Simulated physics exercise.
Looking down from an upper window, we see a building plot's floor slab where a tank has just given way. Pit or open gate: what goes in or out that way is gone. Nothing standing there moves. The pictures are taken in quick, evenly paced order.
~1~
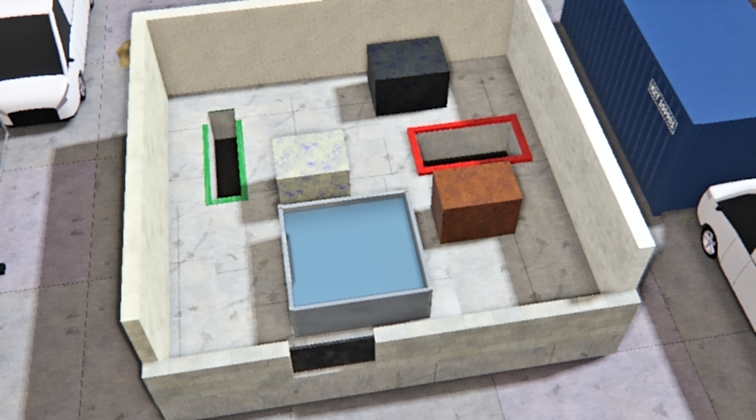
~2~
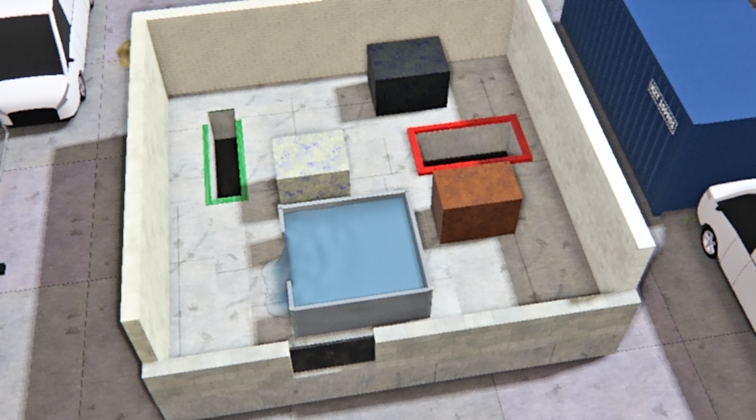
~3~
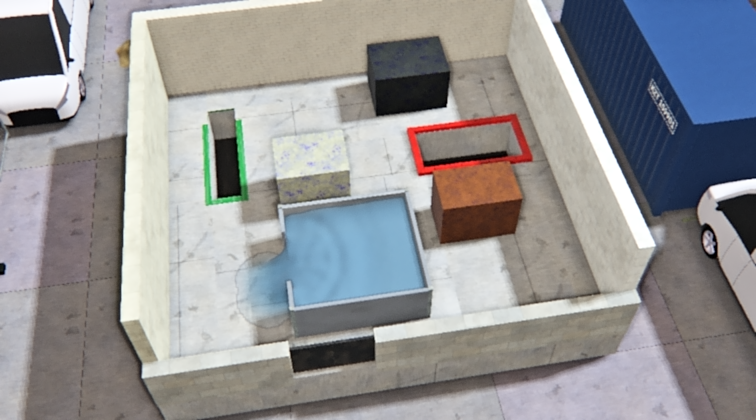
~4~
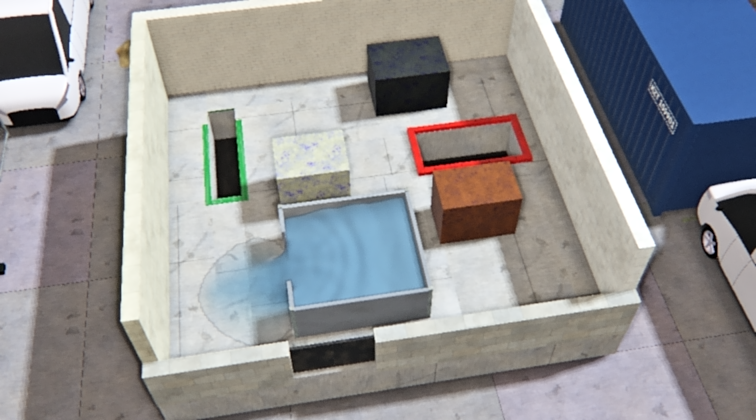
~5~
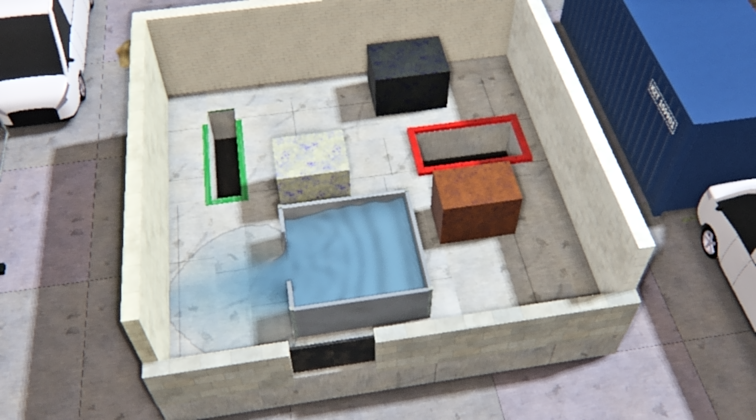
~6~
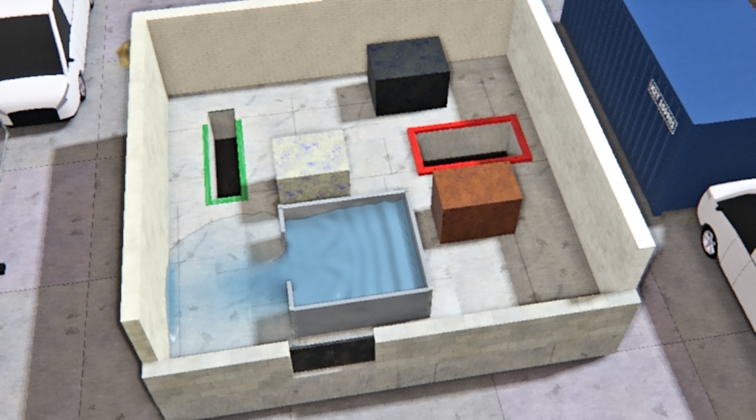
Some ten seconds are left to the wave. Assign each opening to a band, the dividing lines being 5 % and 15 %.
The gate lands under 5 %; the green pit lands over 15 %; the red pit lands under 5 %.
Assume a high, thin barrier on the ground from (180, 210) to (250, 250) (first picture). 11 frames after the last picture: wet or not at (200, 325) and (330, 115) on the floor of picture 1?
In the listed order, the first spot is swamped and the second is spared.
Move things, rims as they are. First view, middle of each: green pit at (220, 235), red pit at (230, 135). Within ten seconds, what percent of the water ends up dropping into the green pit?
Share, green pit, approx.: 55 in a hundred.
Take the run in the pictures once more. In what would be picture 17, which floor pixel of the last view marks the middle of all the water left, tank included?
Close to (287, 281), I reckon.
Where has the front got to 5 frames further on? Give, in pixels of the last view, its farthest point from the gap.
Point: (169, 173) in the last picture's pixels.
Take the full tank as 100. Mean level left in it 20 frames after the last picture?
About 42 %.
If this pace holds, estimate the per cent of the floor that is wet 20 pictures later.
Roughly 40 %.
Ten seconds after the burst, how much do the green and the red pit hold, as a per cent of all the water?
I'd put them at roughly 32 and 0 per cent respectively.
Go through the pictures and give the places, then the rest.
In the first picture, still water in the water tank at (353, 249).
In the second picture, water pours out at (291, 274) and has run to (278, 313).
In the third picture, water pours out at (291, 276) and has run to (248, 314).
In the fourth picture, the front is at (207, 308), out from the gap at (291, 276).
In the fifth picture, the front is at (170, 289), out from the gap at (291, 276).
In the sixth picture, water pours out at (291, 276) and has run to (171, 355).
A moment on, water covers 20 % of the floor; the gate 0 %, the green pit 0 %, the red pit 0 %.
Next, water covers 25 % of the floor; the gate 0 %, the green pit 2 %, the red pit 0 %.
Then, water covers 40 % of the floor; the gate 0 %, the green pit 8 %, the red pit 0 %.
Later, water covers 70 % of the floor; the gate 0 %, the green pit 19 %, the red pit 0 %.
In the end, water covers 90 % of the floor; the gate 0 %, the green pit 31 %, the red pit 0 %.
